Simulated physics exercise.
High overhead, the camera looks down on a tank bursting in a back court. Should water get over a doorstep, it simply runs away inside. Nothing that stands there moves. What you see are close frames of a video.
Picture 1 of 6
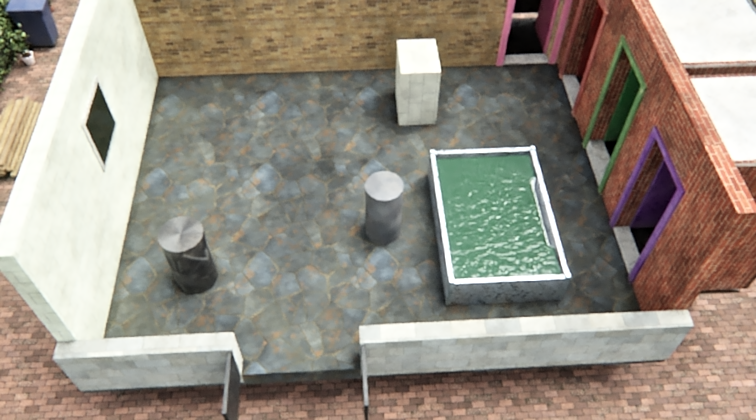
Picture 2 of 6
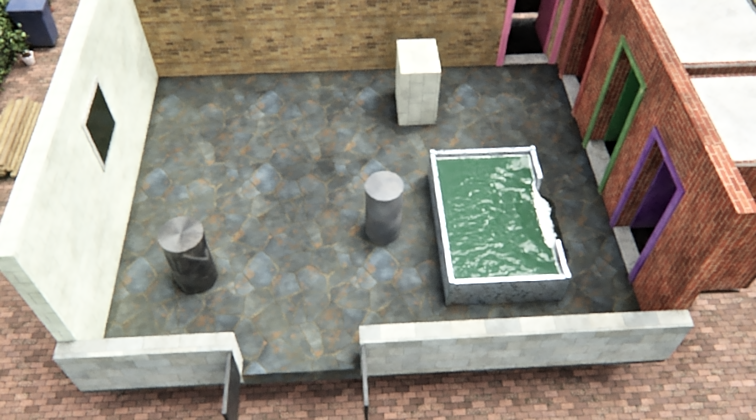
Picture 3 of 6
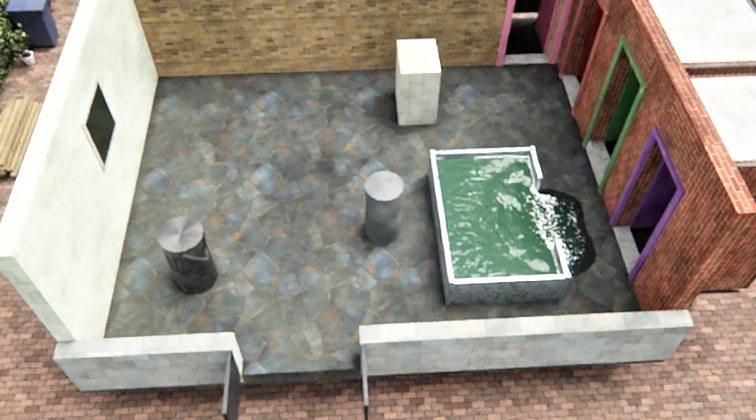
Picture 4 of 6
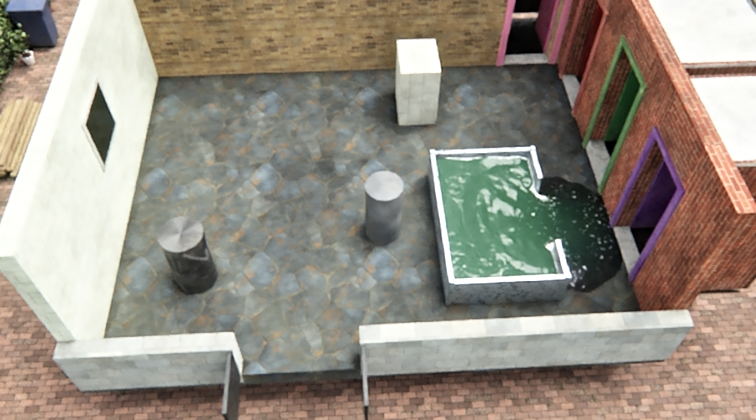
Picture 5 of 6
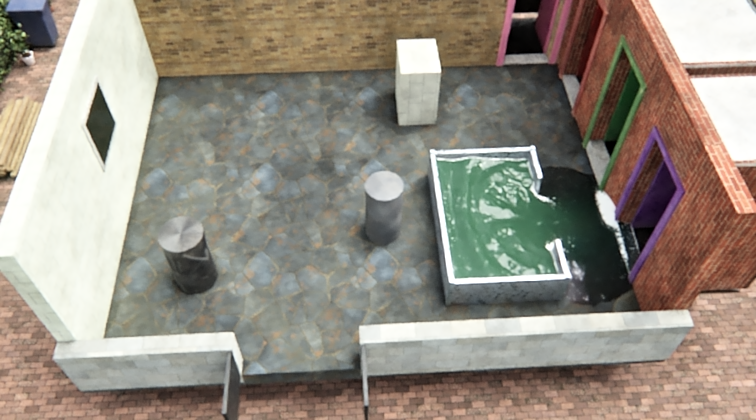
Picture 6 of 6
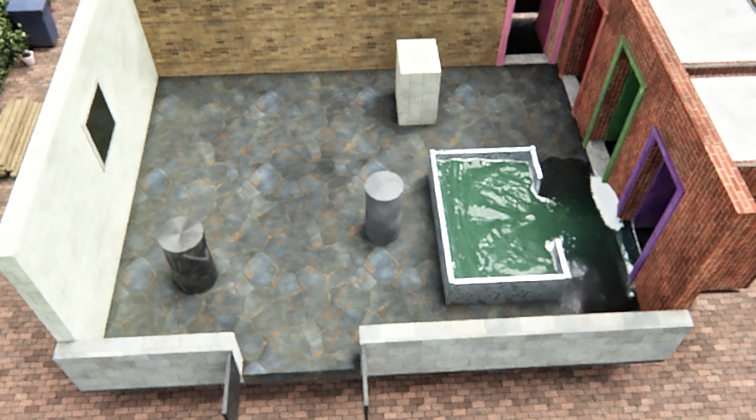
At first, a tank of green water stands whole and still in a walled court beside a grey cylinder. Then its right side breaks open and water pours through the gap, spreading in a dark pool across the stone floor. The pool widens to the brick wall, reaching the purple-framed doorway.
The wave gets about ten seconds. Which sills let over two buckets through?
Purple door: More than two buckets; pink door: More than two buckets; green door: No more than two buckets; red door: No more than two buckets.
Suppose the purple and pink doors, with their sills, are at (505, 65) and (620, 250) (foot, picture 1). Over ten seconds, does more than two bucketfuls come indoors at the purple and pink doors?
Purple door: Exceeds the limit; pink door: Exceeds the limit.
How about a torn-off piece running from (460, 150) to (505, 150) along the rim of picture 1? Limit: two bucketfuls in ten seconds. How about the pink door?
At the pink door, the flow beats the threshold.
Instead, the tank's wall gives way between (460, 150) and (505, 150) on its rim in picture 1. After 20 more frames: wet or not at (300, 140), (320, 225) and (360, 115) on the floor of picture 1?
Sequence: Wetted / spared / wetted.
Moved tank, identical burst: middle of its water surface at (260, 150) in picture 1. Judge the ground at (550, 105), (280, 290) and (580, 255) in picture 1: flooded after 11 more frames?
Points in order: Inundated; not reached; inundated.
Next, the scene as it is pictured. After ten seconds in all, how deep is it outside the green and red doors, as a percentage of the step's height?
I'd say around 20 and 50 in a hundred.
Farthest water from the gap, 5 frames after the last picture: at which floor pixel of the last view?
At roughly (572, 111).
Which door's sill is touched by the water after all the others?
I'd go with the pink-painted one.
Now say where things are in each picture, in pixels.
In the first frame, the open tank at (494, 213) is whole and still.
In the second frame, the front is at a hidden place, out from the gap at (541, 225).
In the third frame, water pours out at (541, 226) and has run to (573, 203).
In the fourth frame, water pours out at (540, 226) and has run to (604, 205).
In the fifth frame, the front is at (595, 179), out from the gap at (541, 225).
In the sixth frame, water pours out at (541, 225) and has run to (590, 166).
A moment on, water covers 10 % of the floor; the purple door far over two buckets in, the pink door not reached, the green door wet at the sill, nothing in, the red door not reached.
Next, water covers 20 % of the floor; the purple door far over two buckets in, the pink door wet at the sill, nothing in, the green door wet at the sill, nothing in, the red door wet at the sill, nothing in.
Then, water covers 30 % of the floor; the purple door far over two buckets in, the pink door over two buckets in, the green door wet at the sill, nothing in, the red door wet at the sill, nothing in.
Later, water covers 45 % of the floor; the purple door far over two buckets in, the pink door far over two buckets in, the green door wet at the sill, nothing in, the red door wet at the sill, nothing in.
In the end, water covers 65 % of the floor; the purple door far over two buckets in, the pink door far over two buckets in, the green door wet at the sill, nothing in, the red door wet at the sill, nothing in.
